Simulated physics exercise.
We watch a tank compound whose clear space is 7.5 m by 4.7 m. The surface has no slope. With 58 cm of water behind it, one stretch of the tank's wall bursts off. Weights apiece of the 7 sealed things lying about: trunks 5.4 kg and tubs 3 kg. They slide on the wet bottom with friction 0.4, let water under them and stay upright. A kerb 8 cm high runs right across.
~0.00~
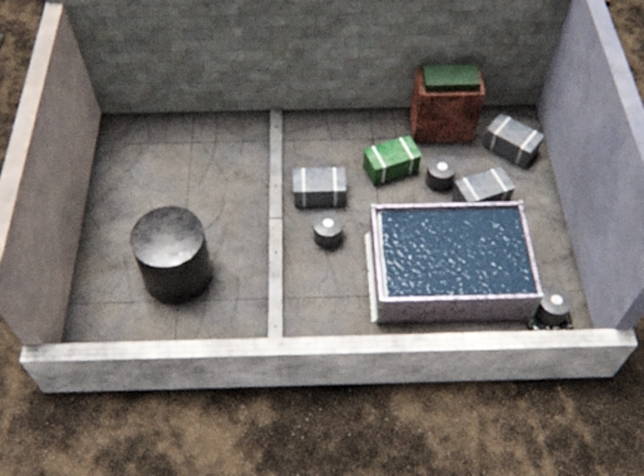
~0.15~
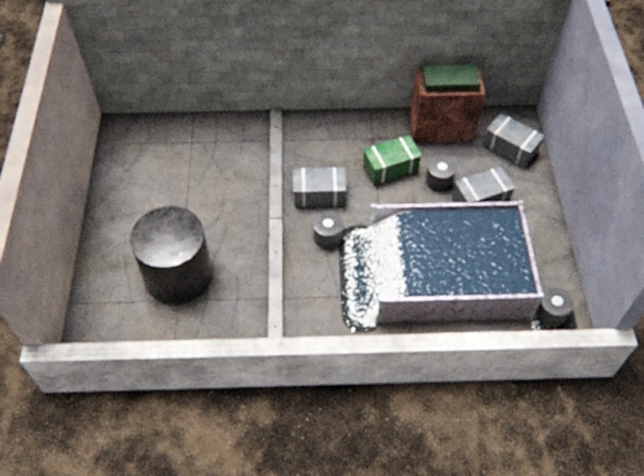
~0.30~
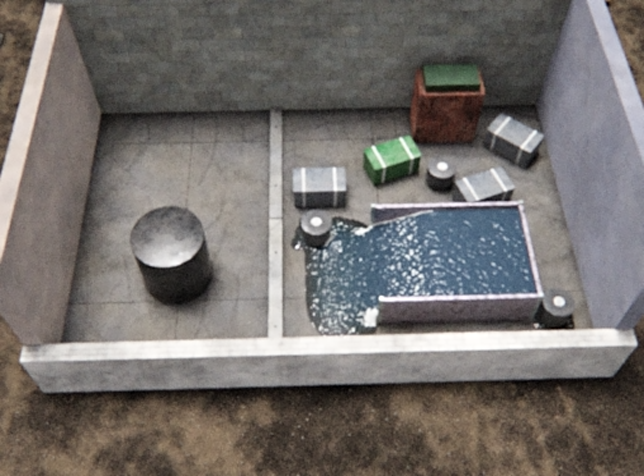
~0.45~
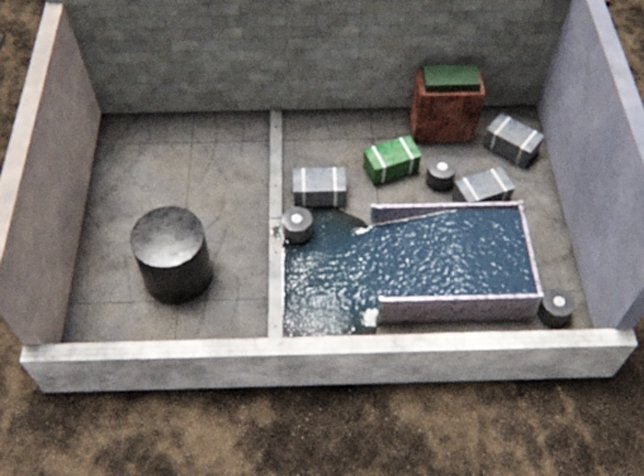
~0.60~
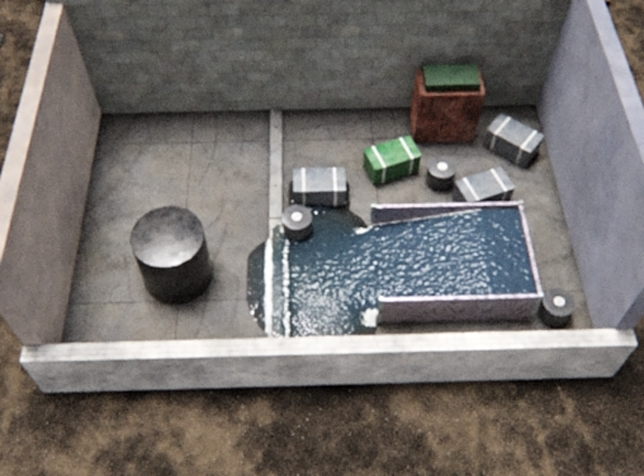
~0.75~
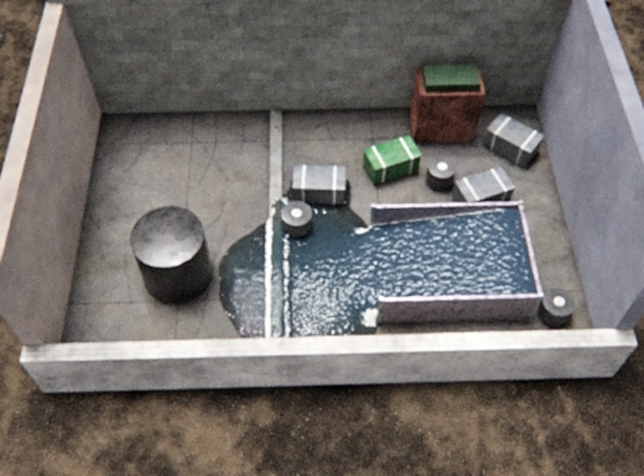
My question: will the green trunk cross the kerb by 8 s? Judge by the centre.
The green trunk is held back.
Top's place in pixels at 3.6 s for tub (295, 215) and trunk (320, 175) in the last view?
Near (325, 112) and (347, 140).
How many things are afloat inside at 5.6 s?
3 of them.
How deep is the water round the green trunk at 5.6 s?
About 2 cm.
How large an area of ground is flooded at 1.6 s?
About 15 m2.
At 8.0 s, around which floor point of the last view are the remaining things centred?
Near (458, 197).
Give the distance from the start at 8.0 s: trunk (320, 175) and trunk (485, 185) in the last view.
In turn: 150 cm, 20 cm.
After 1.6 s the green trunk is near (393, 152), 0.0 m from its start, aground; 0 of 7 are over the mark; 1 afloat.
After 3.6 s the green trunk is near (393, 152), 0.0 m from its start, aground; 0 of 7 are over the mark; 1 afloat.
After 5.6 s the green trunk is near (398, 158), 0.1 m from its start, afloat; 0 of 7 are over the mark; 3 afloat.
After 8.0 s the green trunk is near (421, 201), 1.0 m from its start, afloat; 0 of 7 are over the mark; 7 afloat.
